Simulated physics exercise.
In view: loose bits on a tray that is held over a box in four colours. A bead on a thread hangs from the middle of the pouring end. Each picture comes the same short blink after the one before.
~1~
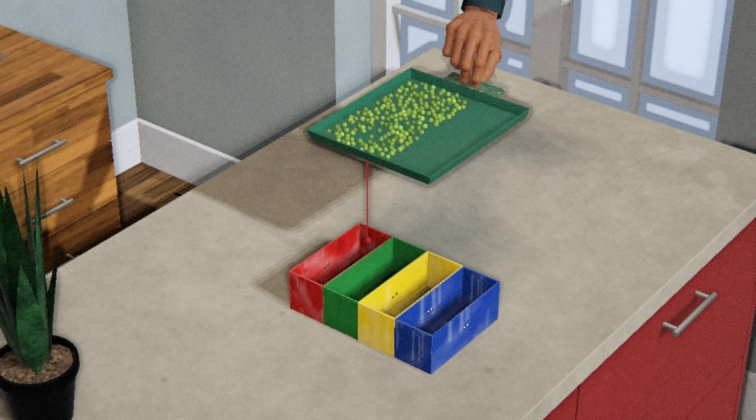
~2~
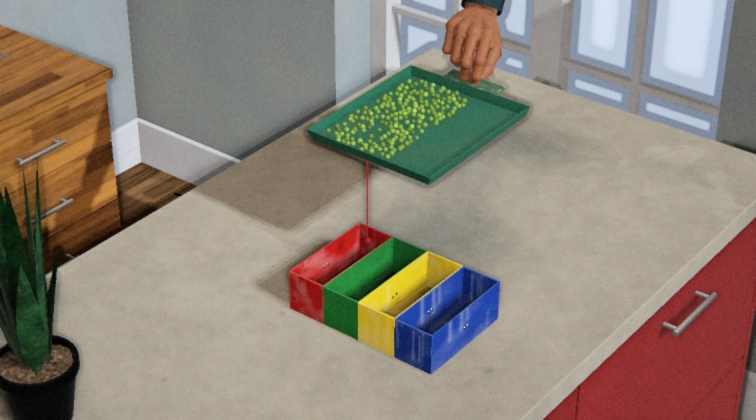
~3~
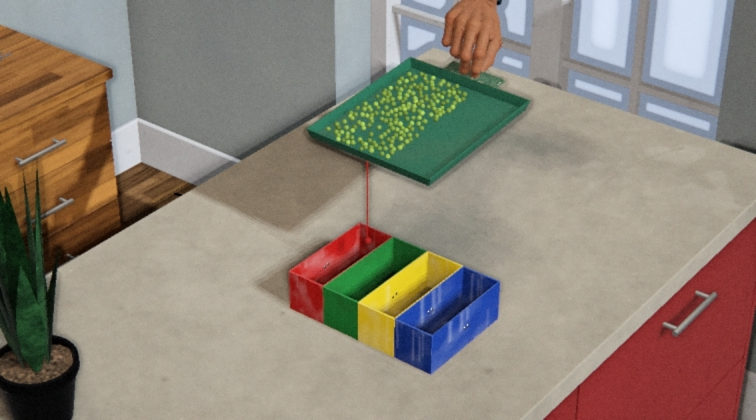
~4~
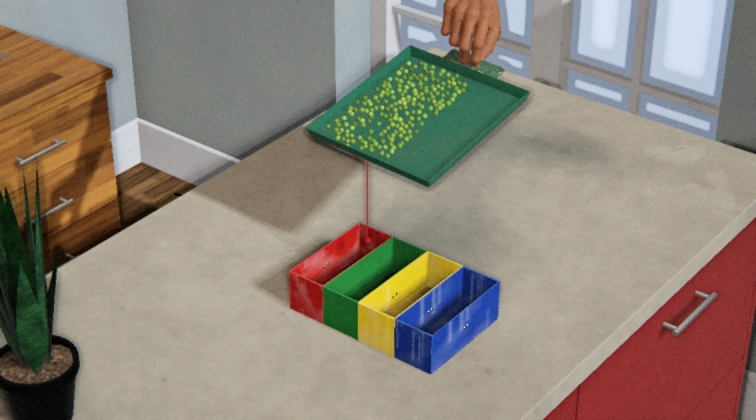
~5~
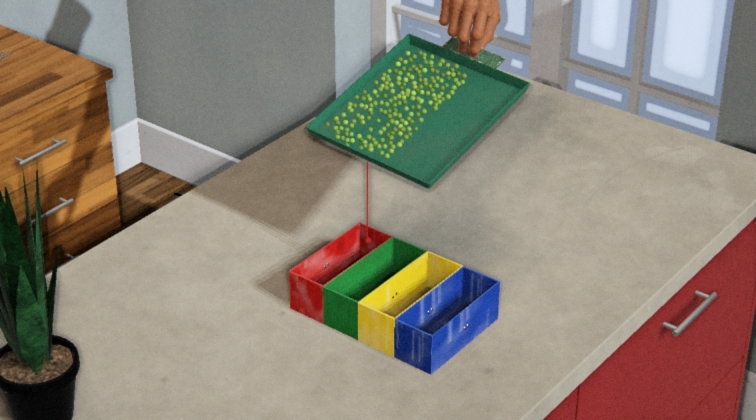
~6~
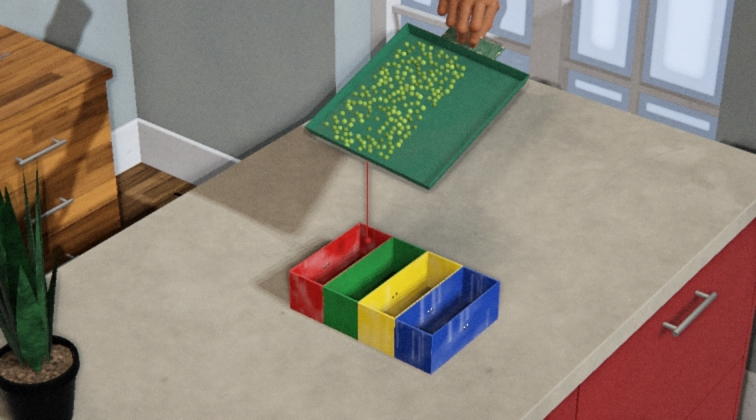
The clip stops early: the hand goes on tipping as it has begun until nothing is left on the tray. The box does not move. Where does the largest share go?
It favours the yellow compartment.
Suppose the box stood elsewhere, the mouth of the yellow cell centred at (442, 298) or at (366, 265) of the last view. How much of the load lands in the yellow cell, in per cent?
In turn 10 and 30 in a hundred.
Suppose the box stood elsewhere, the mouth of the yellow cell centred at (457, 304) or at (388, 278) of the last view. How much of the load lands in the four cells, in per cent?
First some 80, then 100 per cent.
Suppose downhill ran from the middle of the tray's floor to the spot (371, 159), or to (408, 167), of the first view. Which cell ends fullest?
First the red cell, then the yellow one.
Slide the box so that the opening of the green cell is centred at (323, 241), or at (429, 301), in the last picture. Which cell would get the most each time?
At the first place the cell in blue, at the second the red cell.
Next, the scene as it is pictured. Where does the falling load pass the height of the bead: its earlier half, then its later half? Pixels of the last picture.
Around (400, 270) and then (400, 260).
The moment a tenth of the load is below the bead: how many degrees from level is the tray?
At about 65°.
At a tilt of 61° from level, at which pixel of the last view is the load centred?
Near (391, 170).
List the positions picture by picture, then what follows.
Corners of the pouring end (312, 129) and (429, 175), level; middle of the load (400, 119), dried peas; bead on its thread (367, 241); red cell (307, 294); green cell (341, 310); yellow cell (377, 326); blue cell (413, 343), in the first picture.
Corners of the pouring end (312, 129) and (429, 175), level; middle of the load (400, 118), in the second picture.
Corners of the pouring end (311, 128) and (429, 176), tipped barely, lowest at the right corner; middle of the load (400, 114), in the third picture.
Corners of the pouring end (311, 127) and (429, 178), tipped a little, lowest at the right corner; middle of the load (400, 108), in the fourth picture.
Corners of the pouring end (310, 126) and (428, 181), tipped a little, lowest at the right corner; middle of the load (399, 103), in the fifth picture.
Corners of the pouring end (310, 125) and (428, 183), tipped clearly, lowest at the right corner; middle of the load (398, 99); red cell (307, 294); green cell (341, 310); yellow cell (377, 326); blue cell (413, 343), in the sixth picture.
Just after the last frame, tray tipped steeply; the larger part on the tray; just a few in the yellow cell; just a few in the green cell; roughly a quarter falling or outside the box.
A moment on, tray tipped right over; roughly a quarter on the tray; roughly a quarter in the yellow cell; roughly a quarter in the green cell; about a tenth in the red cell; just a few in the blue cell; roughly a quarter falling or outside the box.
Further on, tray tipped past a quarter turn; roughly half in the yellow cell; roughly a third in the green cell; about a tenth in the red cell; just a few in the blue cell; just a few falling or outside the box.
When it is over, tray tipped past a quarter turn; roughly half in the yellow cell; roughly a third in the green cell; about a tenth in the red cell; just a few in the blue cell; just a few outside the box.
